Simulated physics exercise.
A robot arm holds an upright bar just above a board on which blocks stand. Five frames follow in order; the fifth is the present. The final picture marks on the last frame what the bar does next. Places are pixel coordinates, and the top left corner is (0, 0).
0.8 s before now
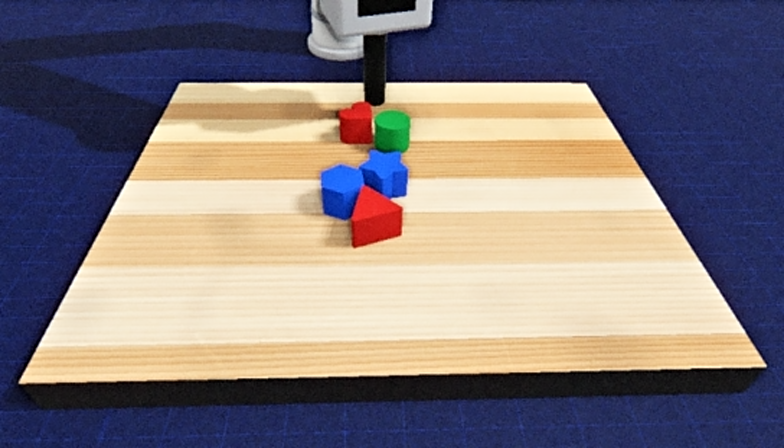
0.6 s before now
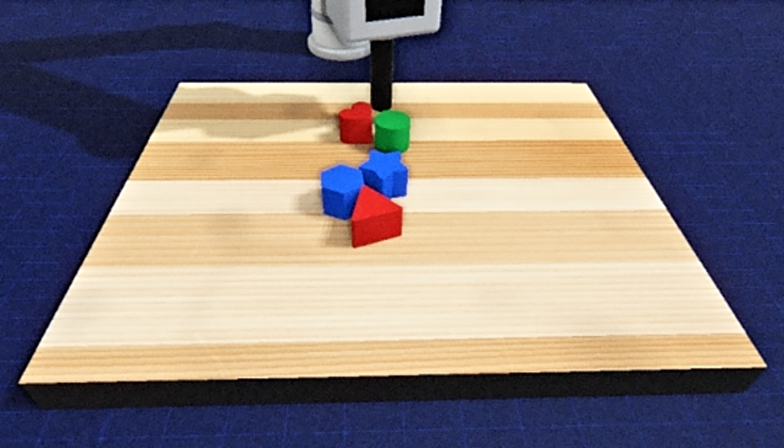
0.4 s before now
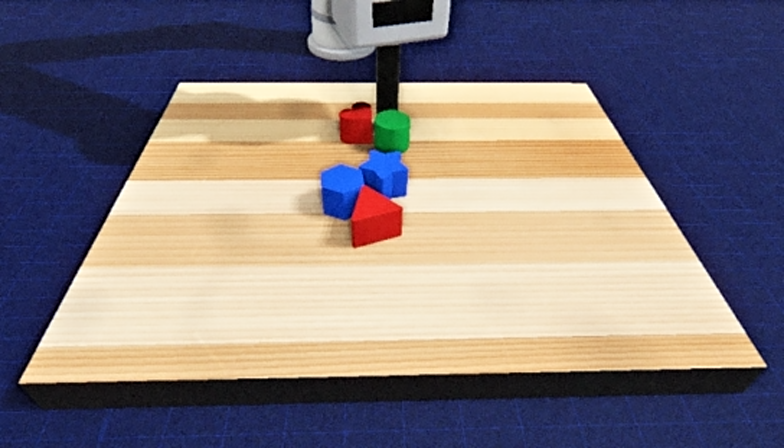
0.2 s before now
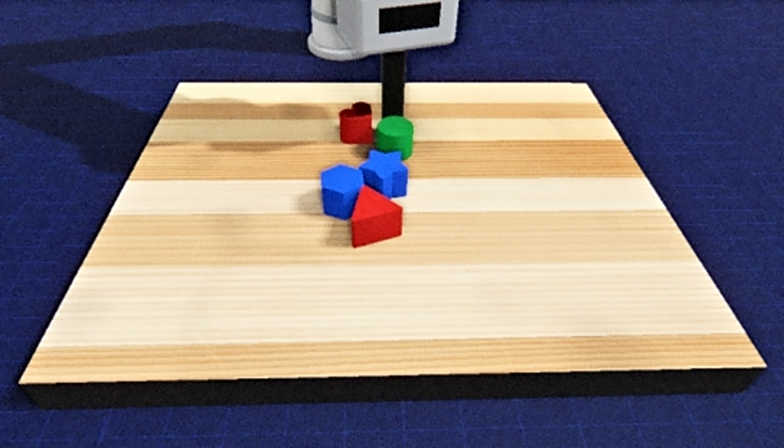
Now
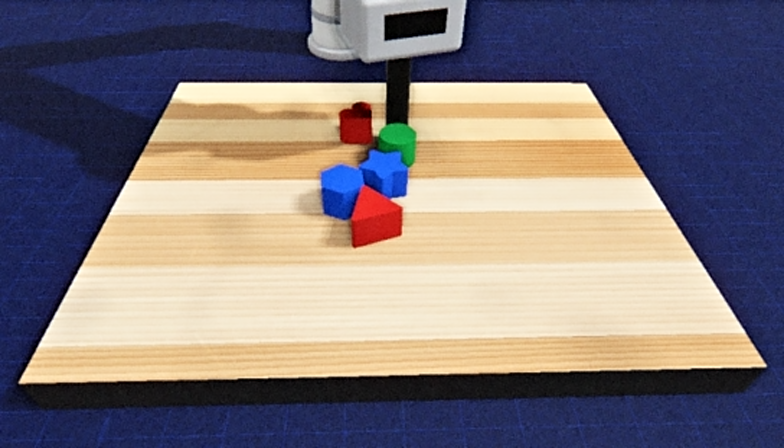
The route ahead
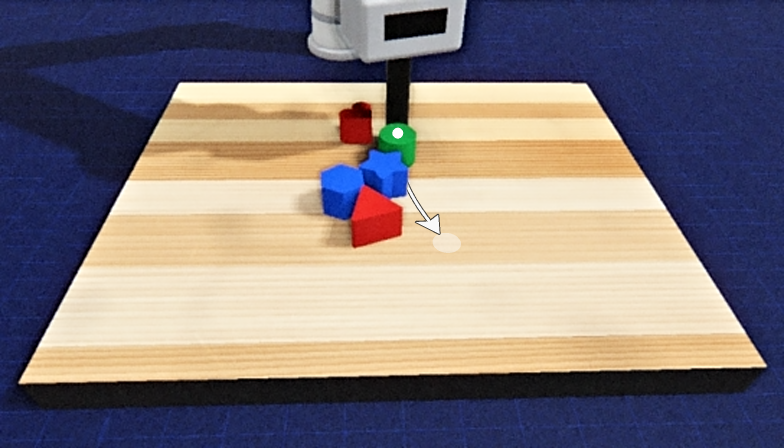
A robot arm's dark upright bar moves slightly toward the viewer and to the right, then nudges the green cylinder a short way toward the blue star, while the red and blue blocks on the striped wooden board stay still.
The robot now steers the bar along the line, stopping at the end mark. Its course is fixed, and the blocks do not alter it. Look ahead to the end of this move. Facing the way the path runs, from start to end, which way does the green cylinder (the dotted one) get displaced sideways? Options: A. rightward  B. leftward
The one that fits is B, leftward.
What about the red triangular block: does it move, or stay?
It does get moved.
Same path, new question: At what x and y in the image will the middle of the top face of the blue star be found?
Located at (384, 187).
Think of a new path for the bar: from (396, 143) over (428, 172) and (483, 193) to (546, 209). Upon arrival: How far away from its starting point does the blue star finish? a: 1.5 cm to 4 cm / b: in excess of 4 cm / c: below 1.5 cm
Correct choice: A.
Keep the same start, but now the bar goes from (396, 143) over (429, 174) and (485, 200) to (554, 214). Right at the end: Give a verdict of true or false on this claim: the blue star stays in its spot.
That is false.
Drawn move, from (396, 143) over (409, 189) to (447, 243); the dot is on the green cylinder.
On the path given first. One third of the way, bar at (403, 156); blue hexagonal block at (337, 180); red triangular block at (371, 206), turned 15° anticlockwise; blue star at (380, 179), turned 50° clockwise; green cylinder at (411, 165).
Two thirds of the way, bar at (420, 190); blue hexagonal block at (336, 180); red triangular block at (364, 212), turned 15° anticlockwise; blue star at (384, 187), turned 80° clockwise; green cylinder at (437, 201).
At the end, bar at (449, 225); blue hexagonal block at (336, 180); red triangular block at (364, 212), turned 15° anticlockwise; blue star at (384, 187), turned 80° clockwise; green cylinder at (468, 240).
